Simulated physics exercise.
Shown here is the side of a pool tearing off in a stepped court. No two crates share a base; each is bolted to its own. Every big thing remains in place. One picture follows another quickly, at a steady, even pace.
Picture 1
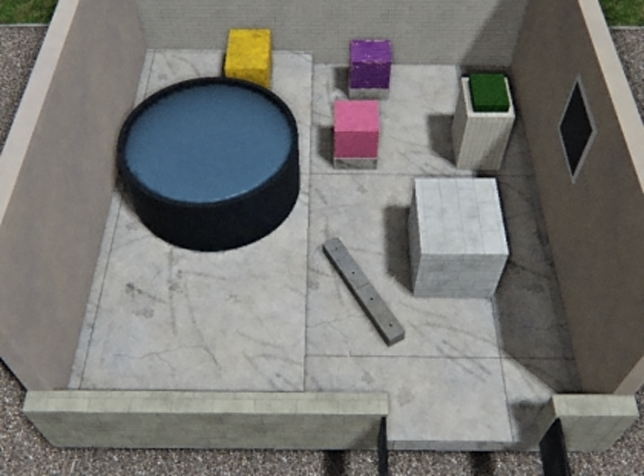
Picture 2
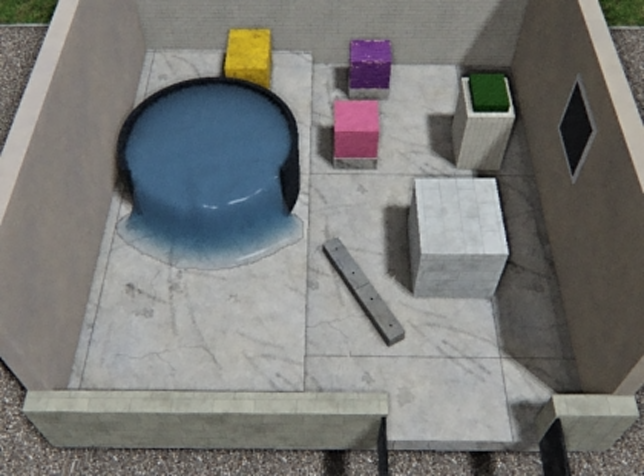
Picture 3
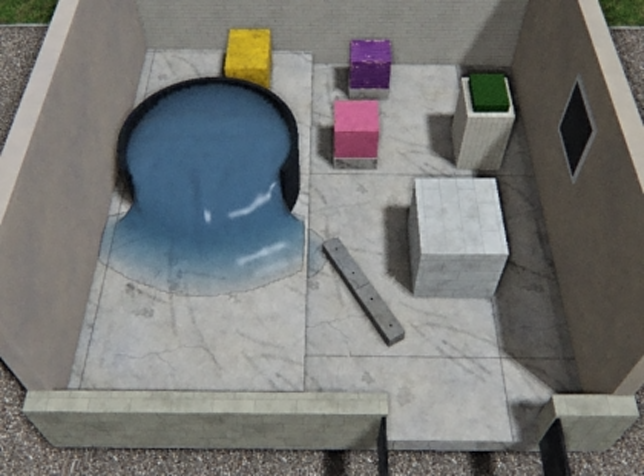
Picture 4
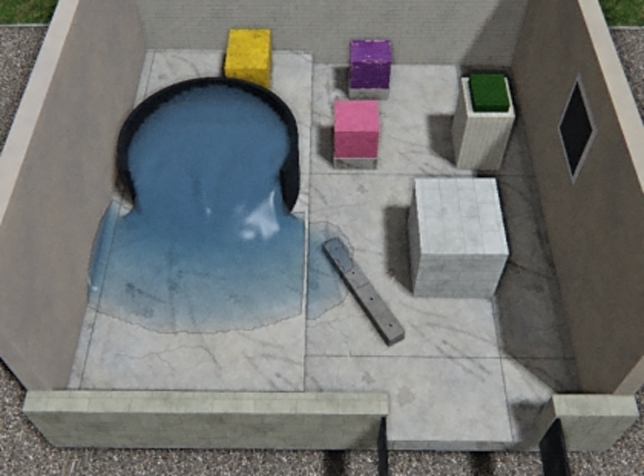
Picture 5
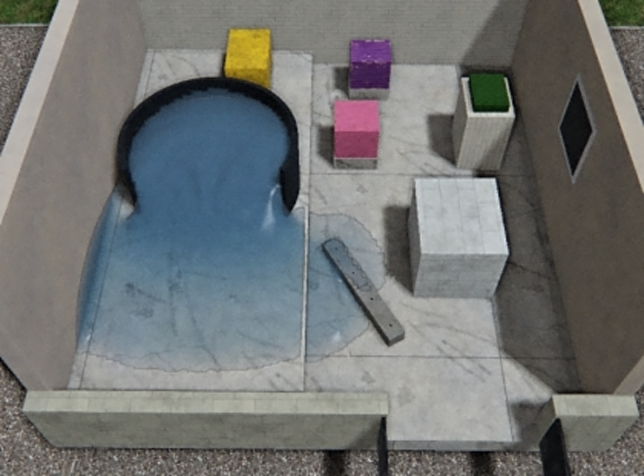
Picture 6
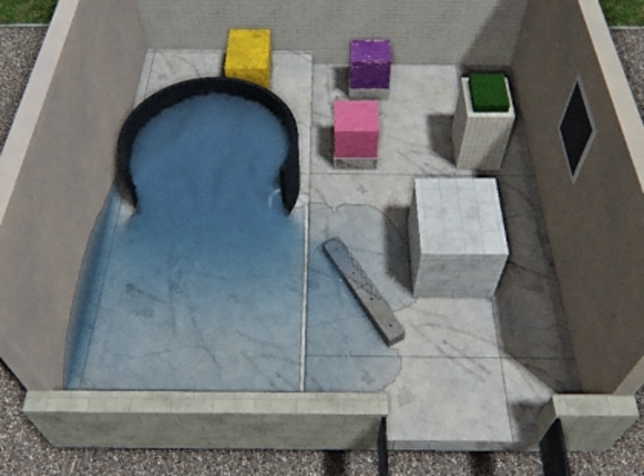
We see a round pool in a walled court with coloured crates, its front side opening up as blue water pours out and spreads across the pale floor, reaching the left wall, surrounding a grey bar and nearing the front wall.
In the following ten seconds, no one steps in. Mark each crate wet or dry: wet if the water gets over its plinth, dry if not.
Yellow crate dry, purple crate dry, pink crate dry.
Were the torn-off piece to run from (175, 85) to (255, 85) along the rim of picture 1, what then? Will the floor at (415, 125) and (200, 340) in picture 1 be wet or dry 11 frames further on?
Submerged, waterless.
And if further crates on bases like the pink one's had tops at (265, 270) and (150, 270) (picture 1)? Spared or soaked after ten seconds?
Becomes wet, becomes wet.
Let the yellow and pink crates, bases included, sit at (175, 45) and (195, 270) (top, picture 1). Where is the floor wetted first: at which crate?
Pink crate.
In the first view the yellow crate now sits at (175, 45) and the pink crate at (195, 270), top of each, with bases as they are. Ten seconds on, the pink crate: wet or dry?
Note: Pink is caught.
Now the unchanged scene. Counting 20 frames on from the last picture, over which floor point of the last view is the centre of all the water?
I'd say near (293, 298).
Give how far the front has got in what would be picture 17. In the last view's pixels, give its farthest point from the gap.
By then the tip should be at about (588, 422).
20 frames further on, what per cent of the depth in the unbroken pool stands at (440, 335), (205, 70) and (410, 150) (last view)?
About 8 per cent, then 2 per cent, then 0 per cent.
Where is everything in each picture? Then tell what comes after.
The first picture shows the round tank at (209, 141) is whole and still.
In the second picture, water pours out at (205, 232) and has run to (125, 220).
In the third picture, water pours out at (206, 235) and has run to (107, 224).
In the fourth picture, the front is at (348, 262), out from the gap at (207, 239).
In the fifth picture, water pours out at (207, 240) and has run to (378, 267).
In the sixth picture, the front is at (388, 373), out from the gap at (207, 240).
A moment on, water covers 40 % of the floor; the yellow crate not reached, the purple crate not reached, the pink crate not reached.
Next, water covers 45 % of the floor; the yellow crate not reached, the purple crate not reached, the pink crate not reached.
Then, water covers 55 % of the floor; the yellow crate not reached, the purple crate not reached, the pink crate not reached.
Later, water covers 90 % of the floor; the yellow crate water round its plinth, the purple crate water round its plinth, the pink crate water round its plinth.
In the end, water covers 95 % of the floor; the yellow crate stayed above the water, the purple crate stayed above the water, the pink crate stayed above the water.
